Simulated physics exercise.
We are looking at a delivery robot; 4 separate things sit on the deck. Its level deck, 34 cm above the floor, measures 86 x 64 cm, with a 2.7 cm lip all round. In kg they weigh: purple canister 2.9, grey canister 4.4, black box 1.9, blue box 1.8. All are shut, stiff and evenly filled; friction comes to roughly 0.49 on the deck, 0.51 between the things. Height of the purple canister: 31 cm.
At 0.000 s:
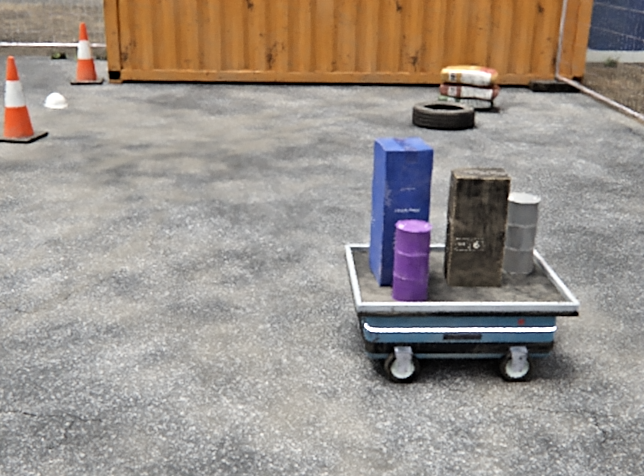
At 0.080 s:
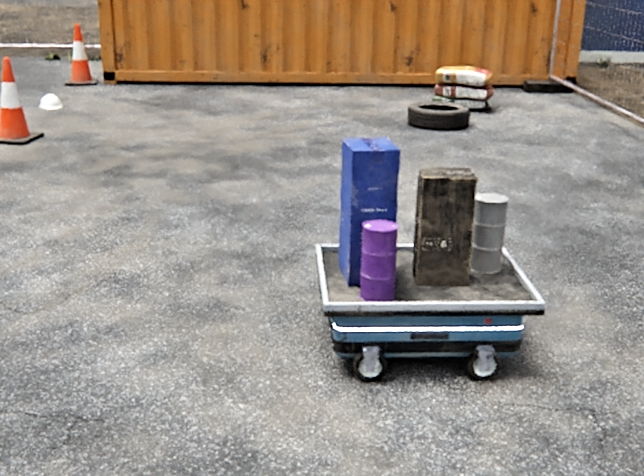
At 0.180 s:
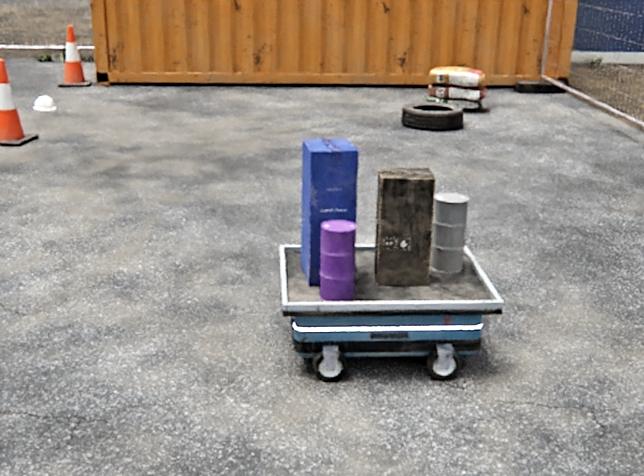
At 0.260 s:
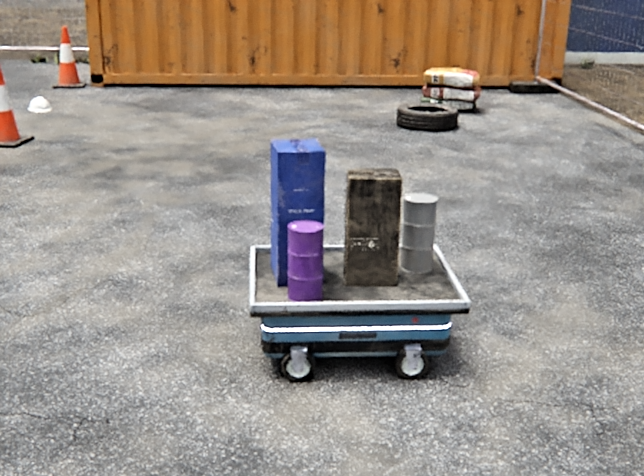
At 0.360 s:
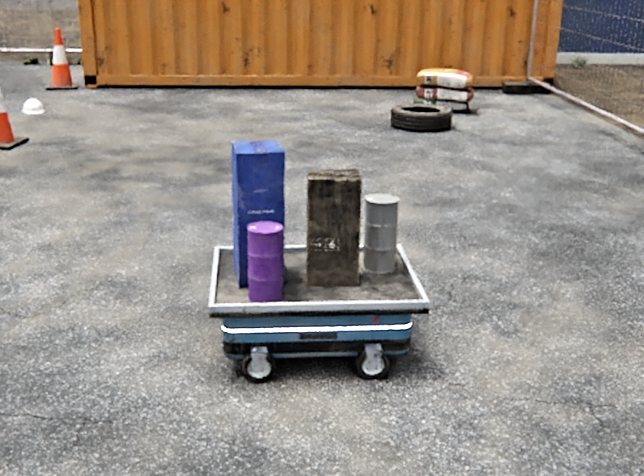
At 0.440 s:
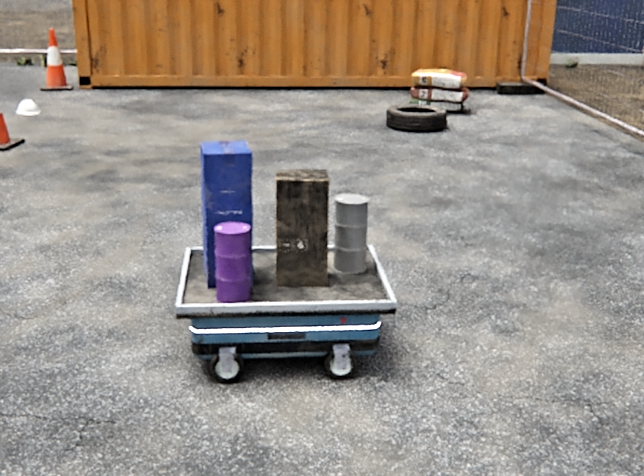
A low, wheeled delivery robot rolls steadily from right to left across a grey paved yard, seen from the front and slightly above. Its rimmed deck carries a tall blue box behind a purple canister at left, a dark box near the middle and a grey canister at right, all keeping their places. The camera shifts slightly, sliding the orange container, traffic cones and tyre behind a little leftward.
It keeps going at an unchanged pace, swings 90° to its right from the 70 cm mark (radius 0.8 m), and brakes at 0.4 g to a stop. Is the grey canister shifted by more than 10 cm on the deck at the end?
The grey canister stays put.
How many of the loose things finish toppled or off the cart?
In all, 3.
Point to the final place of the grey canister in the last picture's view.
At about (176, 170).
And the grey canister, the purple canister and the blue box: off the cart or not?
The grey canister is still on the deck; the purple canister ends off the cart; the blue box finishes off the cart.
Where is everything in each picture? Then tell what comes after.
In the first frame, cart has run 0 cm; grey canister (519, 233); purple canister (412, 262).
In the second frame, cart has run 14 cm; blue box (368, 211); purple canister (379, 261).
In the third frame, cart has run 31 cm; black box (403, 227); blue box (328, 212).
In the fourth frame, cart has run 44 cm; purple canister (305, 262); black box (372, 227).
In the fifth frame, cart has run 61 cm; blue box (258, 213); purple canister (265, 263).
In the sixth frame, cart has run 75 cm; grey canister (351, 233); black box (302, 228).
After 0.74 s, cart has run 126 cm, turned 29°; purple canister 41° off upright; blue box 21° off upright; black box 5° off upright.
After 1.04 s, cart has run 177 cm, turned 66°; purple canister and blue box now off the cart; black box 38° off upright.
After 1.24 s, cart has run 211 cm, turned 87°; black box now off the cart.
After 1.54 s, cart has run 253 cm, turned 90°.
In the end (2.2 s), off the cart, purple canister, black box and blue box; the last one under 10 cm from the start. In the last view, grey canister near (176, 170).
